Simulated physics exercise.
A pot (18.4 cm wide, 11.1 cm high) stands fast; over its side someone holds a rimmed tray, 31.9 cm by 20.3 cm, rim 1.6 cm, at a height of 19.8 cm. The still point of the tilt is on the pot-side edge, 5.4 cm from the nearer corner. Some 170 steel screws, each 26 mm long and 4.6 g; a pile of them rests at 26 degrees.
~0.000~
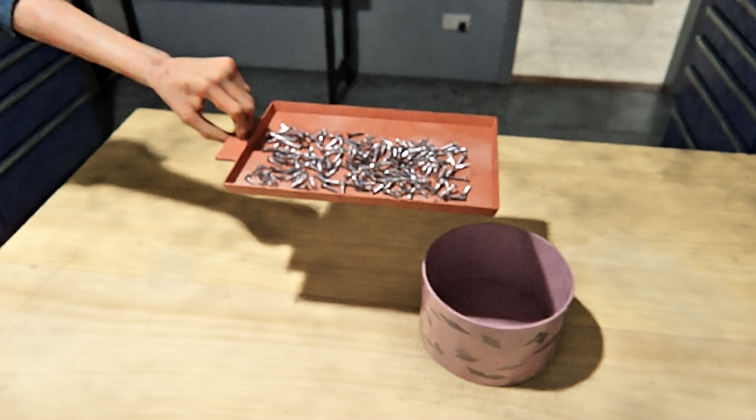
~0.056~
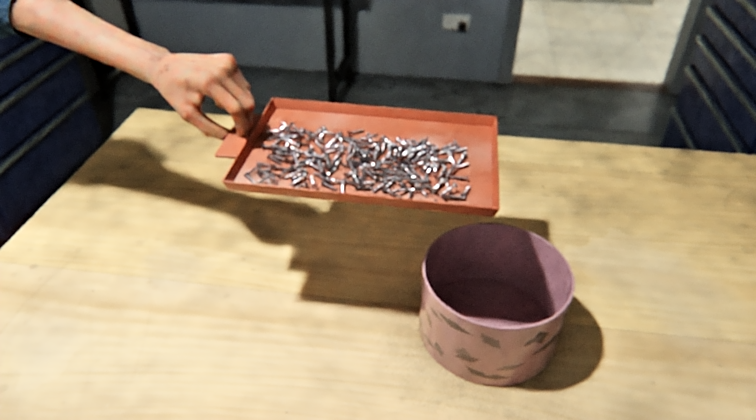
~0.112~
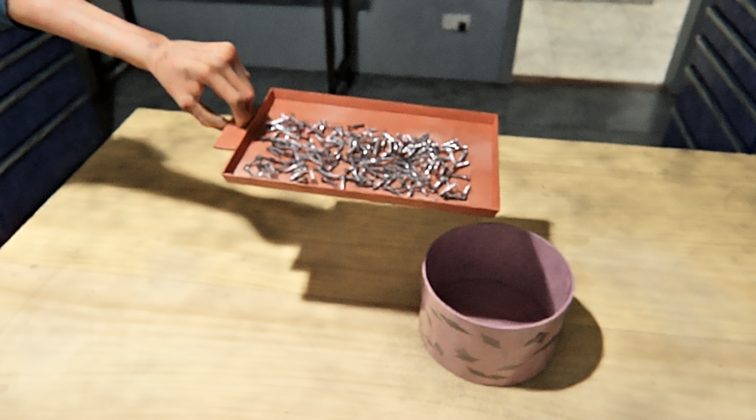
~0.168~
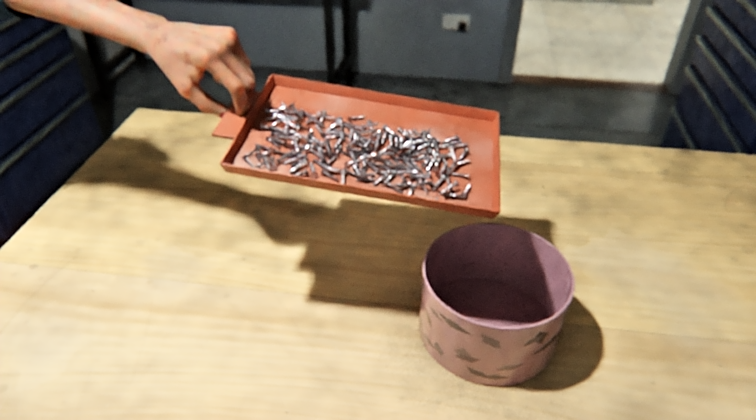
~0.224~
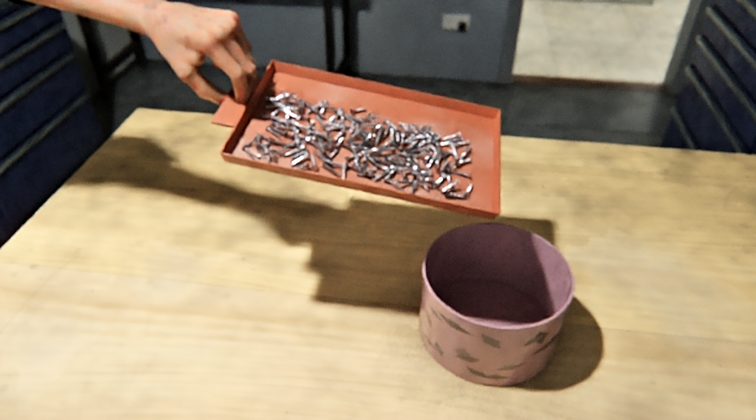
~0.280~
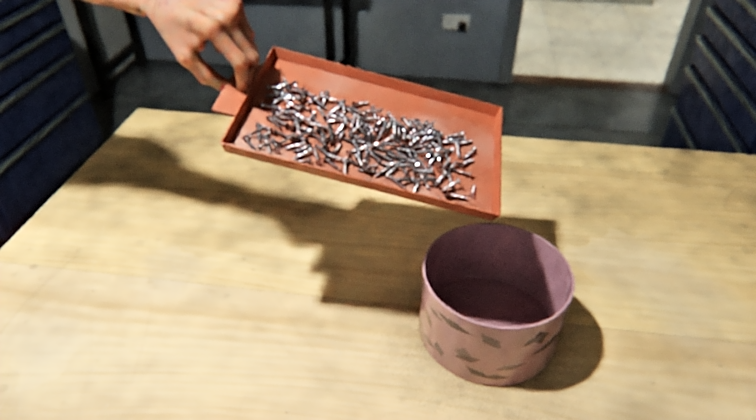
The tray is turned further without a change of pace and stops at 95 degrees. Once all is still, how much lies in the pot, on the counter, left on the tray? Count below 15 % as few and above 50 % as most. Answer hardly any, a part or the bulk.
In the pot: The bulk; on the counter: Hardly any; left on the tray: Hardly any.
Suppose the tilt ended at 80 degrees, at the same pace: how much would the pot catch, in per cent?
Then about 100 per cent.
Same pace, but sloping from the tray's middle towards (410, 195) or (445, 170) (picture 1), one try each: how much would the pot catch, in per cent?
About 85 and 80 per cent.
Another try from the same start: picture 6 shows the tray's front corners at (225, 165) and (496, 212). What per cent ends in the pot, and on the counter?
Pot 90, counter 10.
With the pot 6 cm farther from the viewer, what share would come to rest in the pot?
In that case some 80 per cent.
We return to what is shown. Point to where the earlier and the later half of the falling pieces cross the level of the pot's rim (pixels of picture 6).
At about (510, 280), then at (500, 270).
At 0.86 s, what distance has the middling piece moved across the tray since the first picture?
Roughly 12 cm.
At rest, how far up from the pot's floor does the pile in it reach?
Roughly 2.0 cm.
After 0.86 s, tilt 53 degrees; the tray holds 95 %, the pot 0 %.
Then, at 1.25 s, tilt 78 degrees; the tray holds 20 %, the pot 75 %.
Then, at 1.72 s, tilt 95 degrees; the tray holds 0 %, the pot 100 %.
In the end, at 2.1 s, pot 100 %, counter 0 %, tray 0 %.
